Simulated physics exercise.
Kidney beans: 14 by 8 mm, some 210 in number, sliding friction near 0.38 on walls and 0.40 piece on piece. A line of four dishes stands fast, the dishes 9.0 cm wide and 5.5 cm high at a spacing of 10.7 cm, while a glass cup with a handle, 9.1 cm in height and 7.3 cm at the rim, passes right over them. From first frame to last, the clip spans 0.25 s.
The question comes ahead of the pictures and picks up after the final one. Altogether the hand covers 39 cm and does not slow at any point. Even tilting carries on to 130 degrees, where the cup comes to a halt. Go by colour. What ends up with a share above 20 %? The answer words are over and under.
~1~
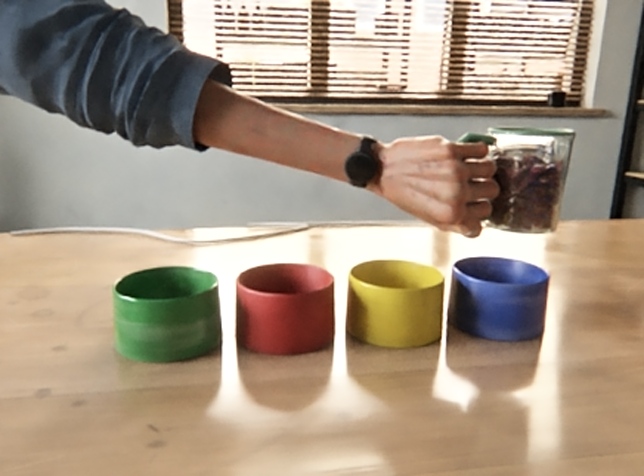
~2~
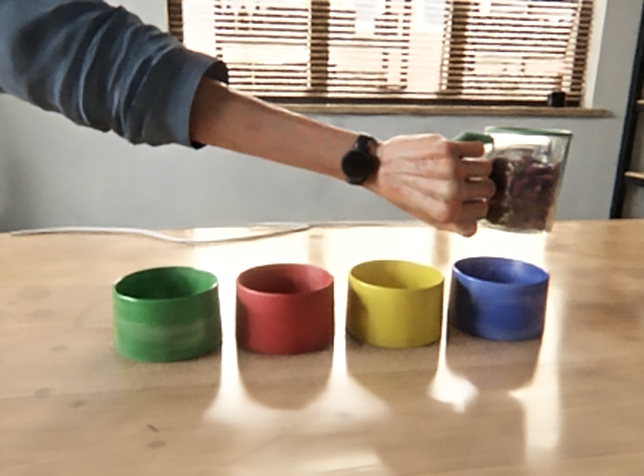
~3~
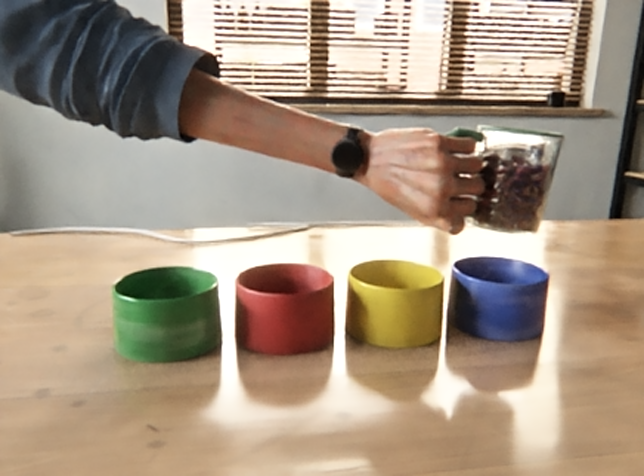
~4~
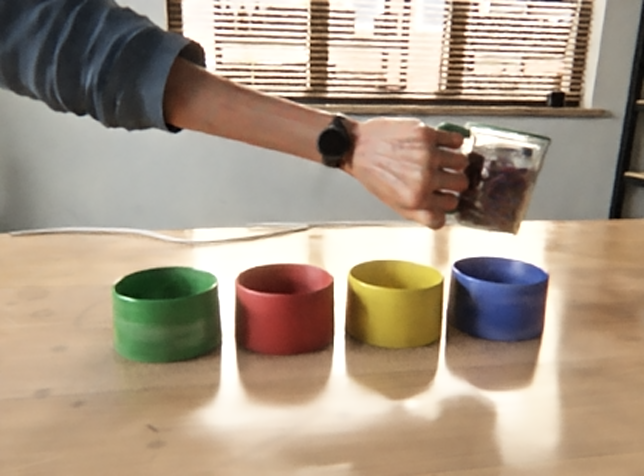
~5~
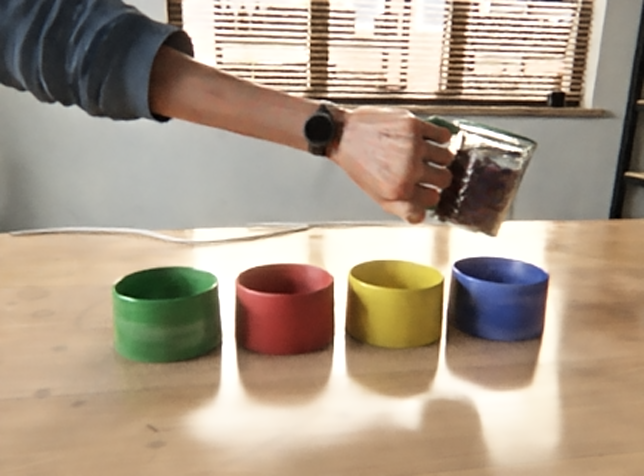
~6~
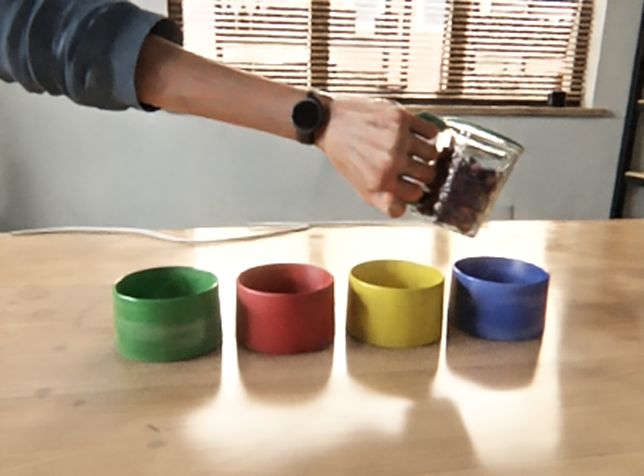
Red dish: Under. Blue dish: Under. Green dish: Over. Yellow dish: Under. Counter: Under.
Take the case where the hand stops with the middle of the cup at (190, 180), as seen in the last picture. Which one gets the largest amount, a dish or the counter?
Result: Biggest portion at red.
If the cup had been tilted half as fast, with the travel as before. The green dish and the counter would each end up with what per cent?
Result - green dish: 100; counter: 0.
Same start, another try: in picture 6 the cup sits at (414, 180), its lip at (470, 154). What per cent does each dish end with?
Red 0, blue 0, green 100, yellow 0.
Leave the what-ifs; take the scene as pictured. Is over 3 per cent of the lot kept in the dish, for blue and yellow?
Note - blue negative, yellow negative.
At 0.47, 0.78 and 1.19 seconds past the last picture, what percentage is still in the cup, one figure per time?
It goes roughly like this: 100, 85, 0 per cent.
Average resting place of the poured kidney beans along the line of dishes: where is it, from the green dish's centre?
Some 2 cm in the +x direction.
Then, 0.47 s after the last picture, tilt 74 degrees; cup holds 100 %.
Then, 0.78 s after the last picture, tilt 109 degrees; cup holds 85 %, red 10 %.
Then, 1.19 s after the last picture, tilt 130 degrees; cup holds 0 %, red 10 %, green 80 %.
In the end, red 10 %, blue 0 %, green 85 %, yellow 0 %, counter 10 %.
